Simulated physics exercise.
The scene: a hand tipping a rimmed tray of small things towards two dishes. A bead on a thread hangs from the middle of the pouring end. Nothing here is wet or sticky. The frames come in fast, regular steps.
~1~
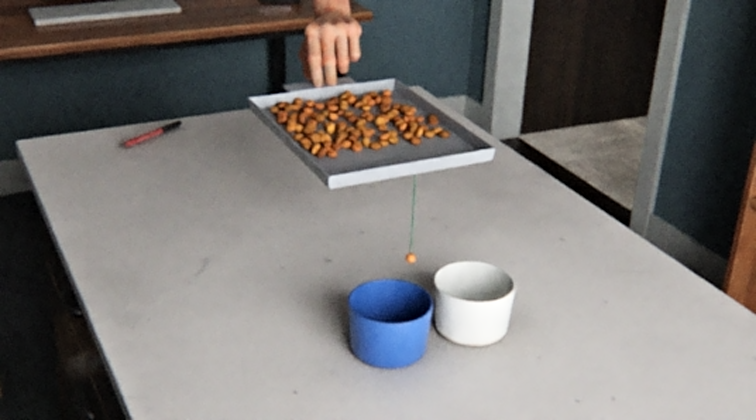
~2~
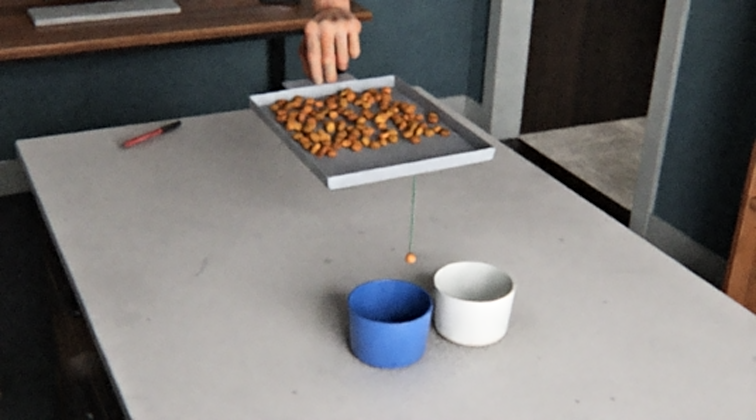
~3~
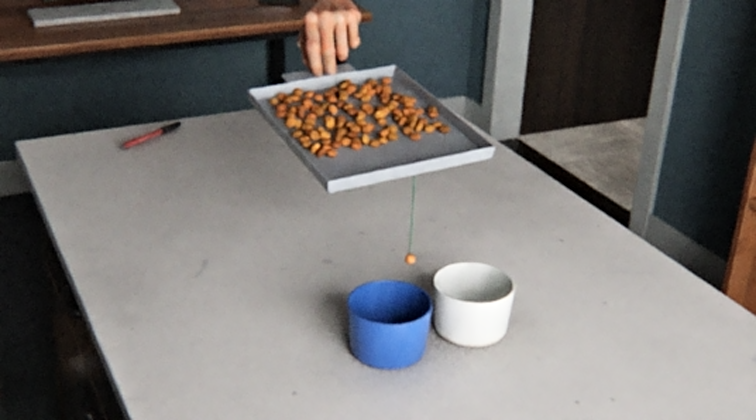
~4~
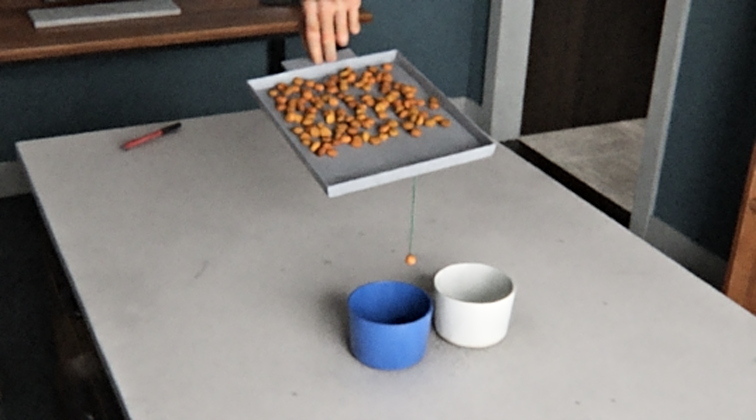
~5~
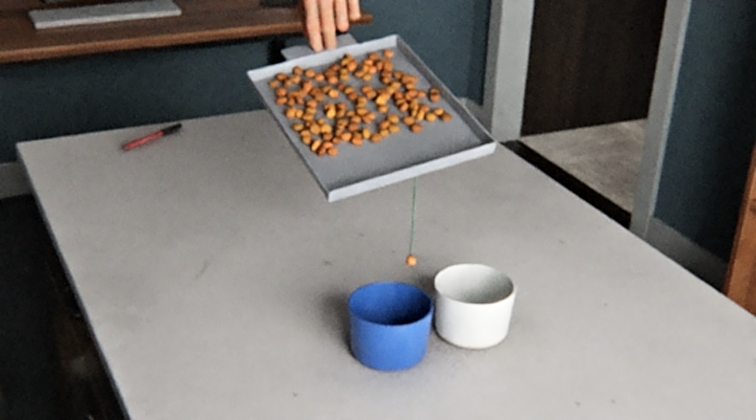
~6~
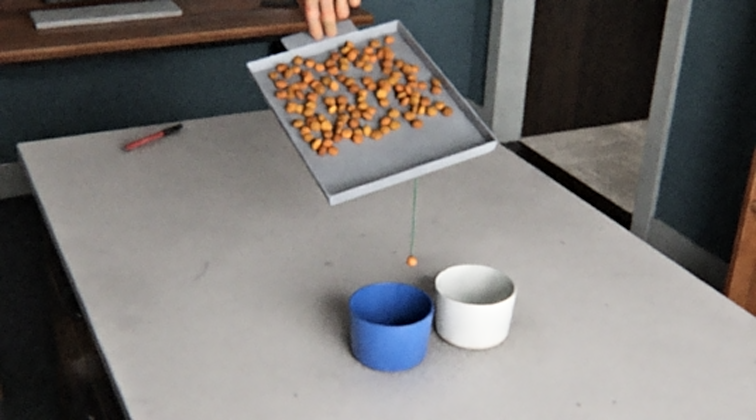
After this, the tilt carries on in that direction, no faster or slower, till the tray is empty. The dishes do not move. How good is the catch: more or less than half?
Caught overall: Less than half.
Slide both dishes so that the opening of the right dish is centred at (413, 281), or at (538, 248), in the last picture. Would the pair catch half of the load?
The first try: More than half. The second: Less than half.
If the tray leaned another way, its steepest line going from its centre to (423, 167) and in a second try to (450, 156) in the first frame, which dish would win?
In turn: The dish on the right; the right-hand dish.
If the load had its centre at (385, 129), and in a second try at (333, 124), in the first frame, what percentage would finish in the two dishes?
The first gives 30 %, the second 30 %.
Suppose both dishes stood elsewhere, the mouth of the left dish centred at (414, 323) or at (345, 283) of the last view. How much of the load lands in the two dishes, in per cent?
First some 0, then 70 per cent.
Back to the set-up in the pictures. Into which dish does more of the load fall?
It is the left dish.
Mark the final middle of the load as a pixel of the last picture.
At about (336, 346).
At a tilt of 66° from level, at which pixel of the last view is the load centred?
Near (351, 183).
Just after the last frame, tray tipped steeply; the larger part on the tray; about a tenth in the air.
A moment on, tray tipped past a quarter turn; about a tenth on the tray; roughly a quarter in the left dish; roughly two thirds outside both; about a tenth in the air.
Further on, tray tipped past a quarter turn; roughly a quarter in the left dish; the larger part outside both.
When it is over, tray tipped past a quarter turn; roughly a quarter in the left dish; not one in the right dish; the larger part outside both.
